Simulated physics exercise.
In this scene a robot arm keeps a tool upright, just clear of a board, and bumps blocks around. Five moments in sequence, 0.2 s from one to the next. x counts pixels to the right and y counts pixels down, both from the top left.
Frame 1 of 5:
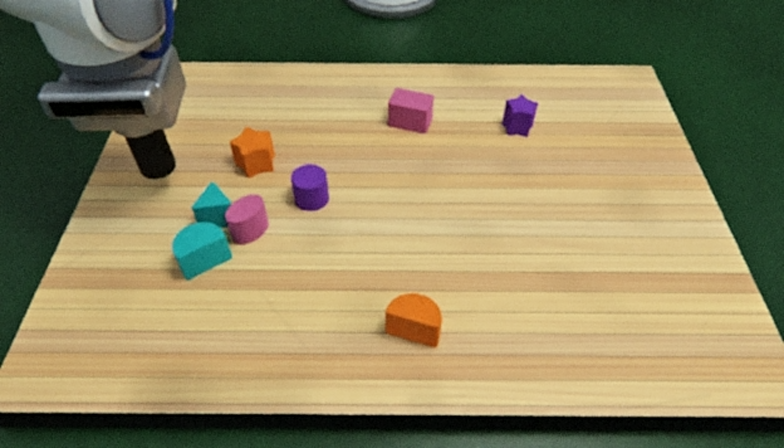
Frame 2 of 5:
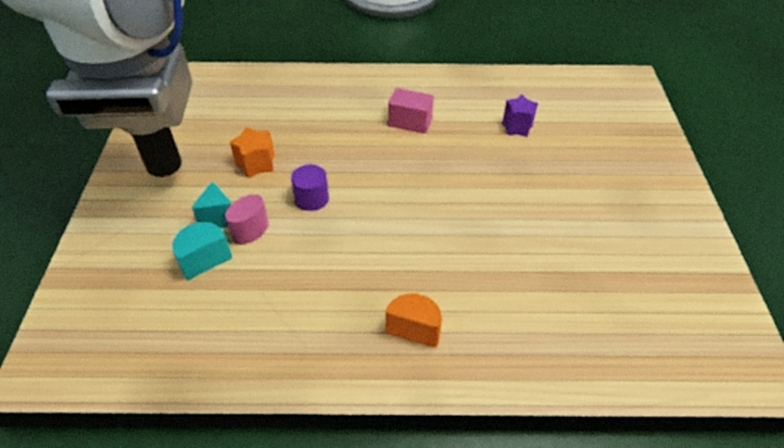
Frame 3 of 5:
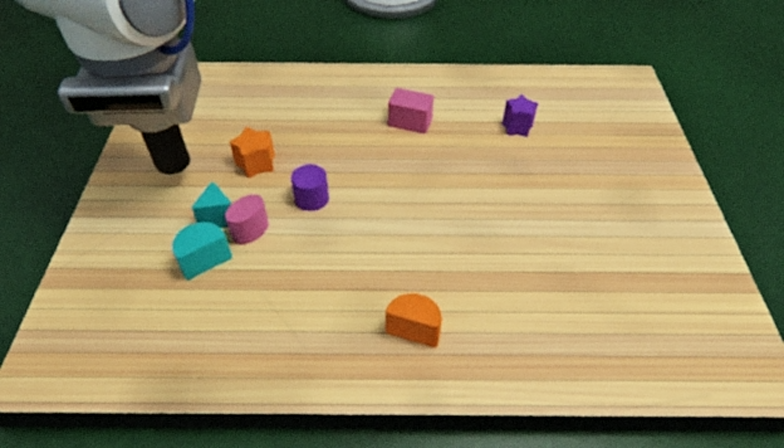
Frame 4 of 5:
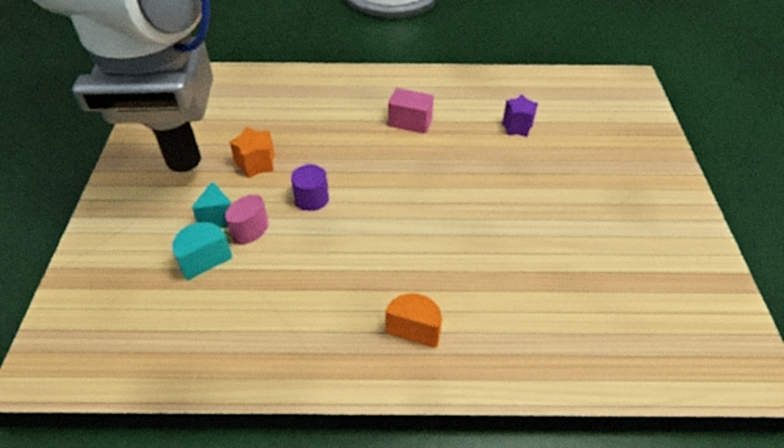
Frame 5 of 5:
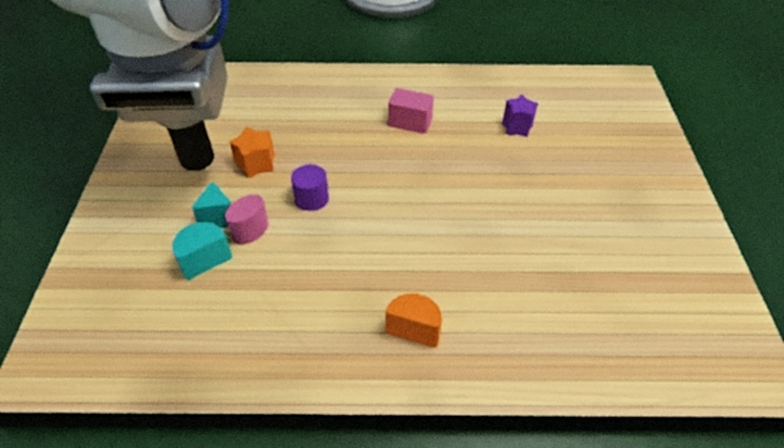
A robot arm moves its black tip slightly right toward the orange star, touching no blocks.
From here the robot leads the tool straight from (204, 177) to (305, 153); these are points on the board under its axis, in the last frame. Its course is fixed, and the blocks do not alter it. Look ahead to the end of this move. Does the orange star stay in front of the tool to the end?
Short answer: Yes.
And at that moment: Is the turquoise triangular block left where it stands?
Short answer: Yes.
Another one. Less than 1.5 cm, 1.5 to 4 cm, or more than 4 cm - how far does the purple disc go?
Result: Under 1.5 cm.
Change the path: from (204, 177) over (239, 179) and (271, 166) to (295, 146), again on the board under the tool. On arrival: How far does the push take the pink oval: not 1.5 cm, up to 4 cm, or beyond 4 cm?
Answer: Less than 1.5 cm.
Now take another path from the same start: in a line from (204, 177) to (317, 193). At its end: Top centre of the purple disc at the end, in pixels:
Pixel (341, 185).
What follows on the original path. One third of the way, tool at (235, 152); orange star at (265, 136), turned 15° clockwise.
Two thirds of the way, tool at (270, 144); orange star at (300, 128), turned 15° clockwise.
At the end, tool at (303, 136); turquoise triangular block unmoved; orange star at (332, 121), turned 15° clockwise; purple disc unmoved.
